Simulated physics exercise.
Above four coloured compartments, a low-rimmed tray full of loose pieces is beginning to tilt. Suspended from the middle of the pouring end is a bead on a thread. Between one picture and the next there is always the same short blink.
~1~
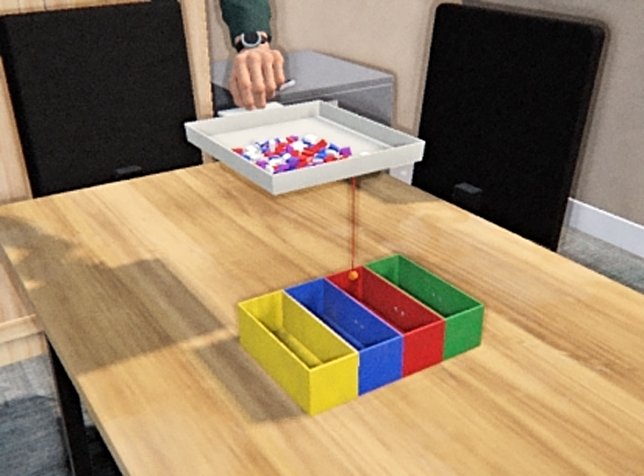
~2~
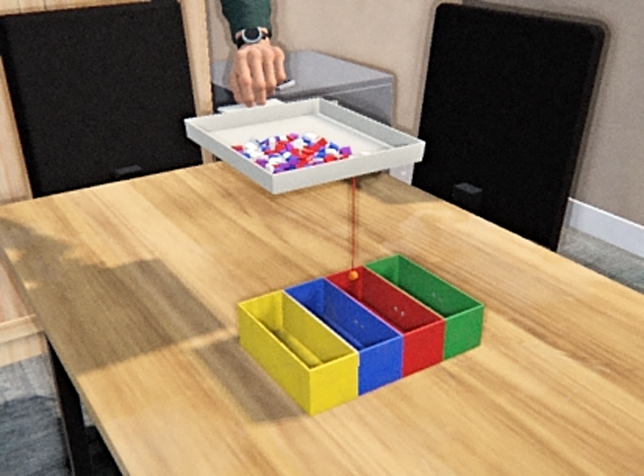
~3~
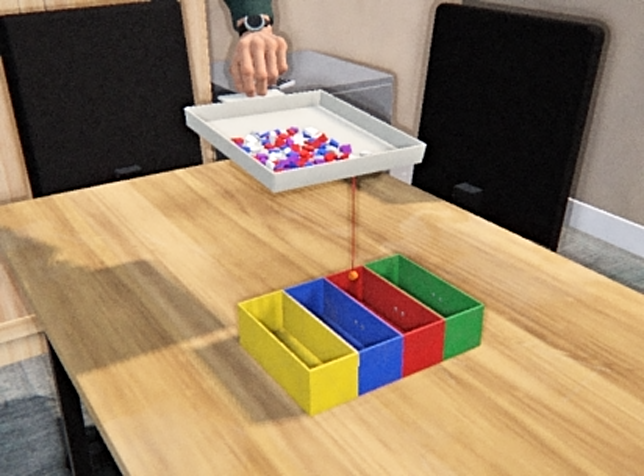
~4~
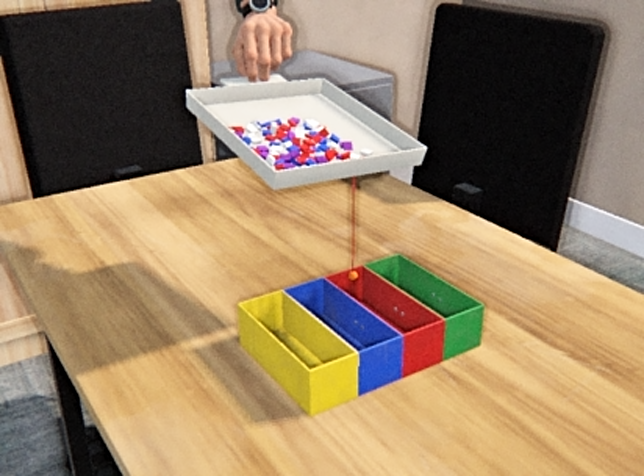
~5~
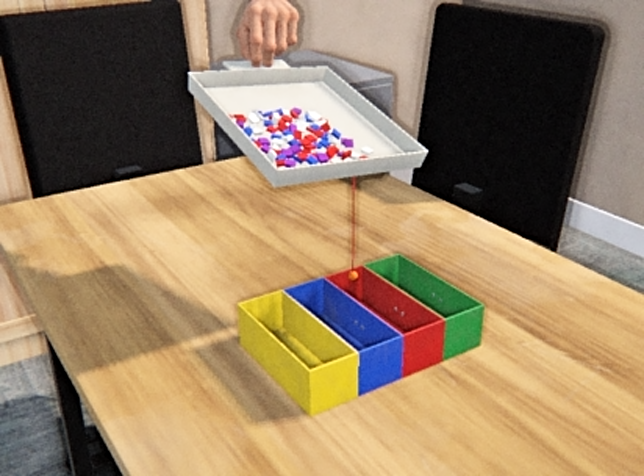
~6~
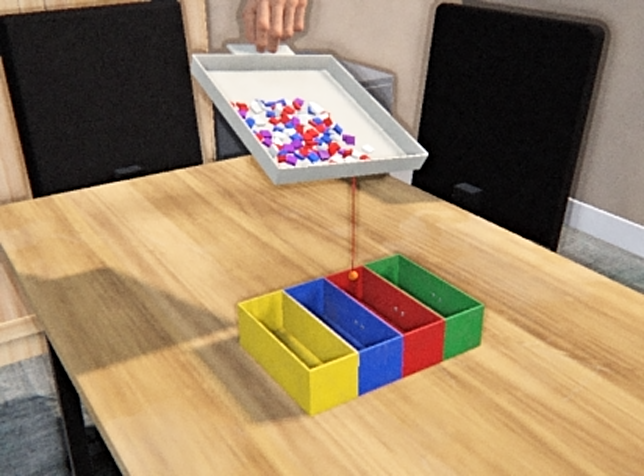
In a room with dark chairs and a grey cabinet behind a wooden table, the view looks down at an angle and stays still. A hand grips the far edge of a pale, low-rimmed tray of red, white, blue and purple pieces, with an orange bead hanging on a thread above yellow, blue, red and green compartments. The hand rises, steadily tilting the tray toward the viewer, its near right corner lowest, while the pieces stay inside.
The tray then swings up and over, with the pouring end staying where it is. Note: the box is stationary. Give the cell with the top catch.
Top catch: The green cell.
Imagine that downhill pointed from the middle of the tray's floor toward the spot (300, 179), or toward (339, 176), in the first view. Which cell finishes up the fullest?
Case 1 goes to the cell in yellow, case 2 to that blue cell.
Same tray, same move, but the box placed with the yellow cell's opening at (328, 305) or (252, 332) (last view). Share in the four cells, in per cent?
Some 100 percent, followed by some 50 percent.
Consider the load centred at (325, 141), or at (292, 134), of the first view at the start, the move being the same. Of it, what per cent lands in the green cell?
It would be roughly 50 per cent for the first and roughly 60 per cent for the second.
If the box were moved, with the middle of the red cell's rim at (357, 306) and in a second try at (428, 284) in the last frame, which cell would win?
First: Green. Second: That red cell.
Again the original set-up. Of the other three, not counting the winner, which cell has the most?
Rank 2: That red cell.
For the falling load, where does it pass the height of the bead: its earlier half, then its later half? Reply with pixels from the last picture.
At (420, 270) for the first part, then at (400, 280) for the others.
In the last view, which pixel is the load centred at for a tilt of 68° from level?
In the last view the centre sits at roughly (357, 150).
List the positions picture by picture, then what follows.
In the first frame, corners of the pouring end (273, 175) and (422, 142), level; middle of the load (295, 154), mosaic tiles; bead on its thread (353, 276); yellow cell (334, 380); blue cell (380, 362); red cell (423, 345); green cell (463, 329).
In the second frame, corners of the pouring end (274, 174) and (422, 142), level; middle of the load (295, 153).
In the third frame, corners of the pouring end (275, 173) and (423, 144), tipped barely, lowest at the right corner; middle of the load (296, 148).
In the fourth frame, corners of the pouring end (276, 171) and (424, 147), tipped a little, lowest at the right corner; middle of the load (297, 142).
In the fifth frame, corners of the pouring end (278, 169) and (425, 150), tipped clearly, lowest at the right corner; middle of the load (298, 135).
In the sixth frame, corners of the pouring end (280, 167) and (426, 154), tipped clearly, lowest at the right corner; middle of the load (300, 129); yellow cell (334, 380); blue cell (380, 362); red cell (423, 345); green cell (463, 329).
Just after the last frame, tray tipped steeply; every one on the tray.
A moment on, tray tipped past a quarter turn; roughly two thirds on the tray; about a tenth in the green cell; about a tenth in the red cell; just a few in the blue cell; roughly a quarter falling or outside the box.
Further on, tray tipped past a quarter turn; roughly half in the green cell; roughly a quarter in the red cell; about a tenth in the blue cell; about a tenth falling or outside the box.
When it is over, tray tipped past a quarter turn; roughly half in the green cell; roughly a quarter in the red cell; about a tenth in the blue cell; not one in the yellow cell; about a tenth outside the box.
